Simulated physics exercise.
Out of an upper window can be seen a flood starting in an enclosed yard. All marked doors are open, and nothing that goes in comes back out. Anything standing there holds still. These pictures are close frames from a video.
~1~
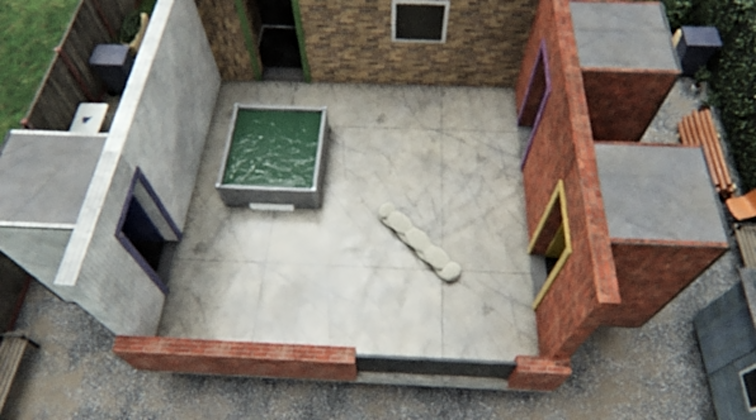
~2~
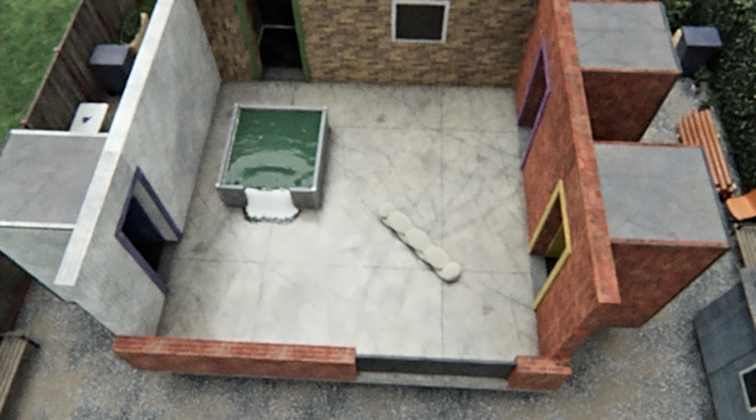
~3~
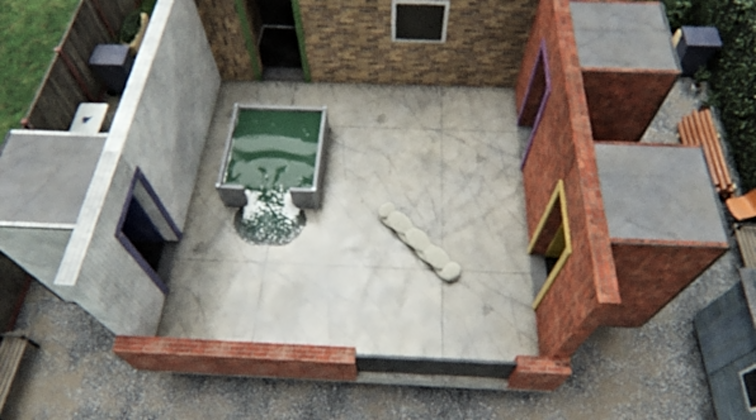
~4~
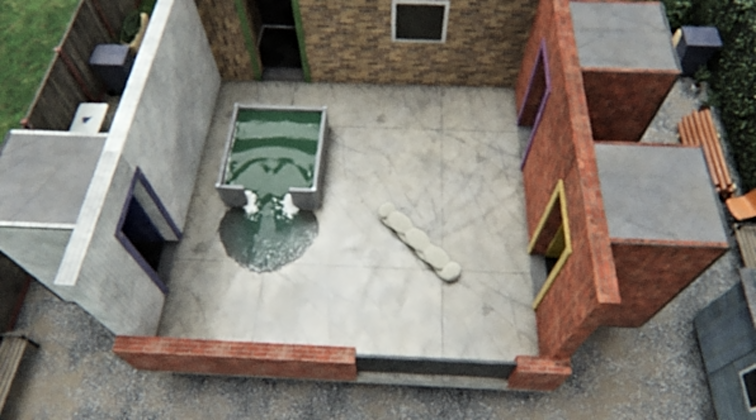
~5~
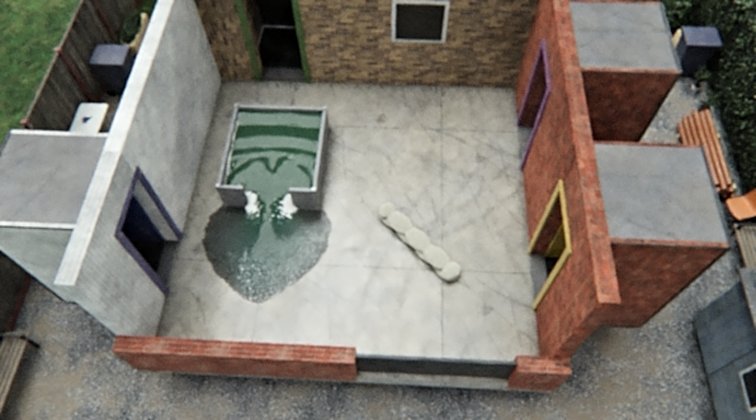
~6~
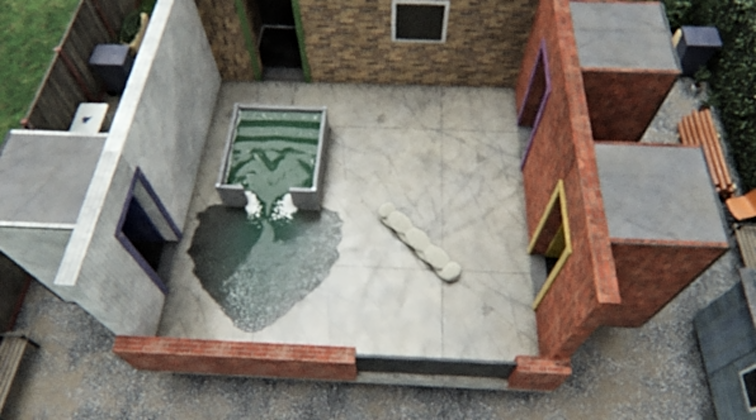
Green water bursts from a square grey tank at the upper left of a walled, pale paved yard, seen from high above. A blue-framed opening is on the left, purple-framed and yellow-framed ones are in the red brick wall at right, and a row of pale round slabs lies near the centre. Water pours through the tank's front and spreads in a widening dark pool toward the viewer, while the camera stays still.
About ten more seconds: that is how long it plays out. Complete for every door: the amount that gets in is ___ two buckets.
Green door: At most; yellow door: More than; purple door: At most; blue door: More than.
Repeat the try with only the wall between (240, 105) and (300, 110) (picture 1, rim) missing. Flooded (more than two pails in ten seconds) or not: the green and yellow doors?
The green door ends up above, while the yellow door falls short.
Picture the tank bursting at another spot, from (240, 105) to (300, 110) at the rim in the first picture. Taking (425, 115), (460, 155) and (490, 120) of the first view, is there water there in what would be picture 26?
The first spot is soaked, the second soaked and the third soaked.
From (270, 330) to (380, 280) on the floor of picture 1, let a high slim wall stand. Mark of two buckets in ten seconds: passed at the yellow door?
Here's how it goes: The yellow door remains below.
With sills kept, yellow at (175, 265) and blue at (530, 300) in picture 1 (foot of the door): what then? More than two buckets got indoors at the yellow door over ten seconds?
Yellow: Exceeds the limit.
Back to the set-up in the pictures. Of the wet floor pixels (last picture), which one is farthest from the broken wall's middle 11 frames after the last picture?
At about (452, 365).
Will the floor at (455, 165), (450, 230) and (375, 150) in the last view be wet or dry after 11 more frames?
Result, in that order: Not wetted / not wetted / not wetted.
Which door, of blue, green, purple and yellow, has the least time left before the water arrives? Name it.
Looks like the one in blue gets there first.
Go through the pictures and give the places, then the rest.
The first frame shows the water tank at (274, 148) is whole and still.
In the second frame, water pours out at (270, 199) and has run to (295, 214).
In the third frame, the front is at (284, 240), out from the gap at (270, 200).
In the fourth frame, water pours out at (270, 200) and has run to (255, 268).
In the fifth frame, the front is at (257, 298), out from the gap at (270, 199).
In the sixth frame, water pours out at (270, 199) and has run to (256, 326).
A moment on, water covers 25 % of the floor; the green door not reached, the yellow door not reached, the purple door not reached, the blue door wet at the sill, nothing in.
Next, water covers 30 % of the floor; the green door not reached, the yellow door not reached, the purple door not reached, the blue door under two buckets in.
Then, water covers 35 % of the floor; the green door not reached, the yellow door not reached, the purple door not reached, the blue door over two buckets in.
Later, water covers 55 % of the floor; the green door not reached, the yellow door under two buckets in, the purple door not reached, the blue door far over two buckets in.
In the end, water covers 85 % of the floor; the green door wet at the sill, nothing in, the yellow door over two buckets in, the purple door wet at the sill, nothing in, the blue door far over two buckets in.
